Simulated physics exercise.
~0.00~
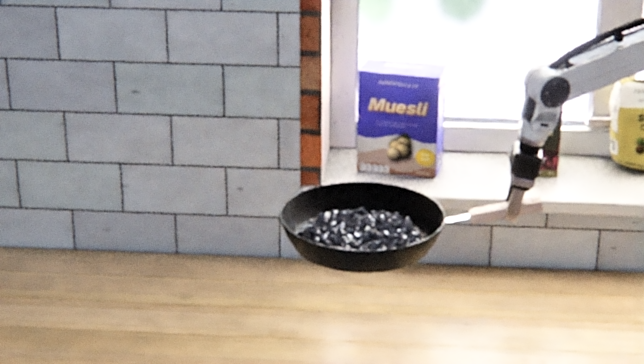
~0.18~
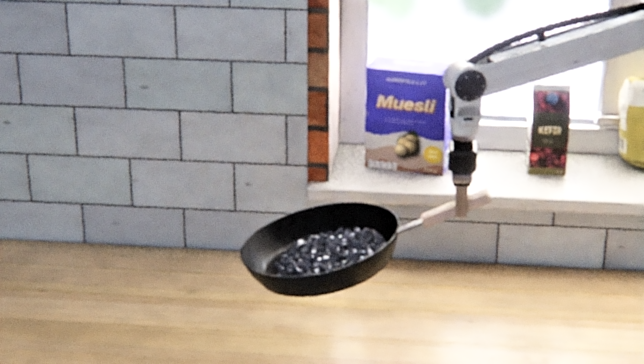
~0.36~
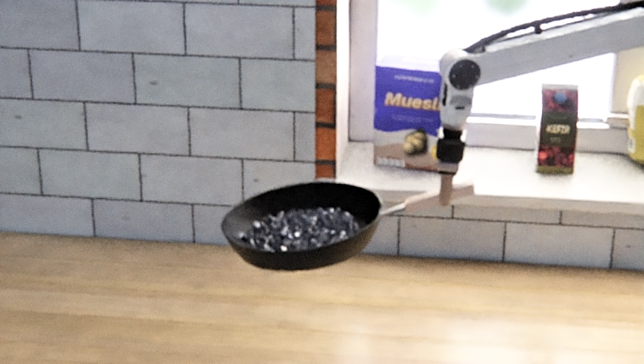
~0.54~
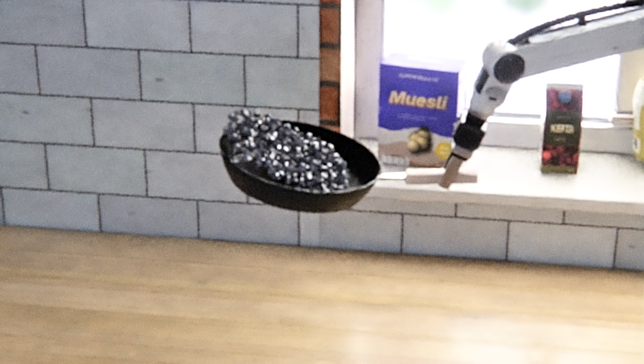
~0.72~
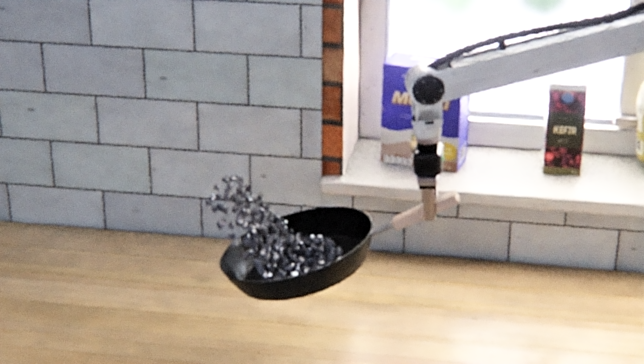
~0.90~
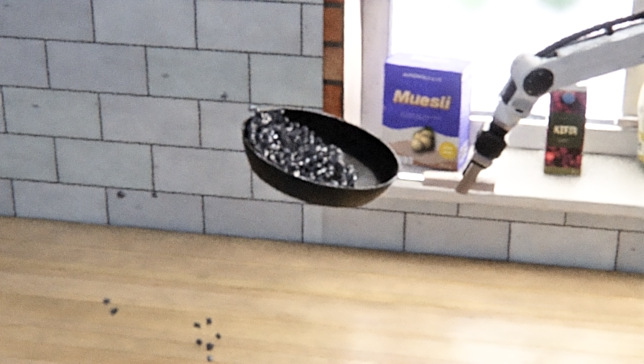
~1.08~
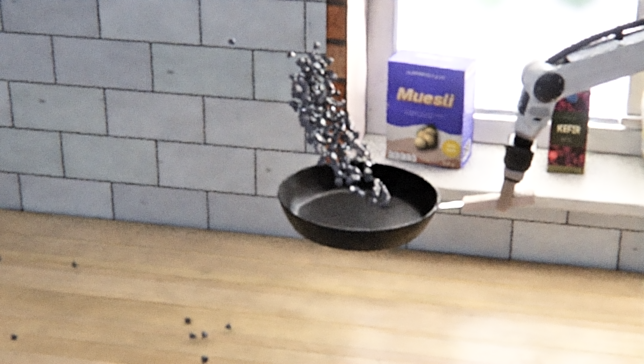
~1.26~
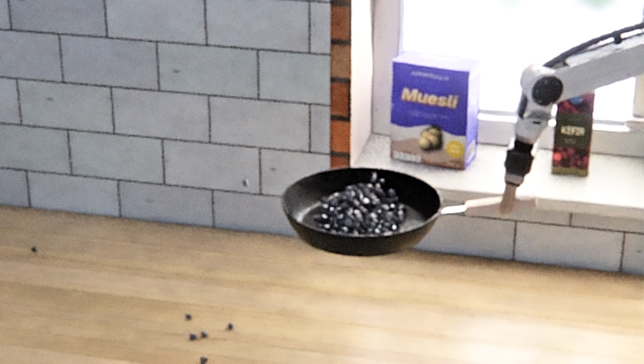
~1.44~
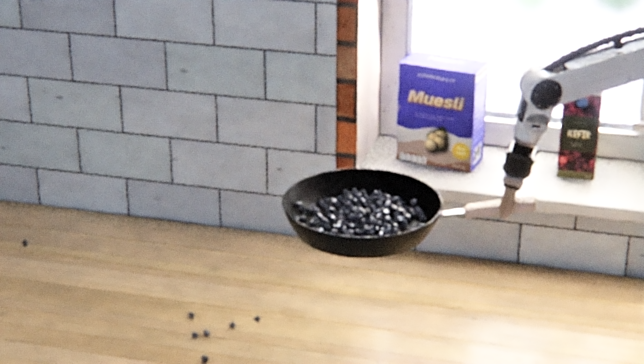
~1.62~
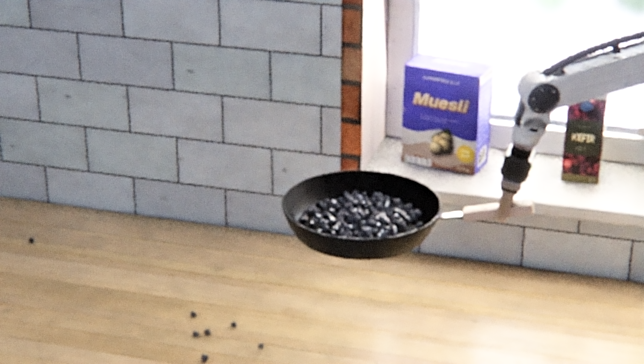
Above a wooden counter, a robot arm tosses dark pebbles in a pan, spilling a few.
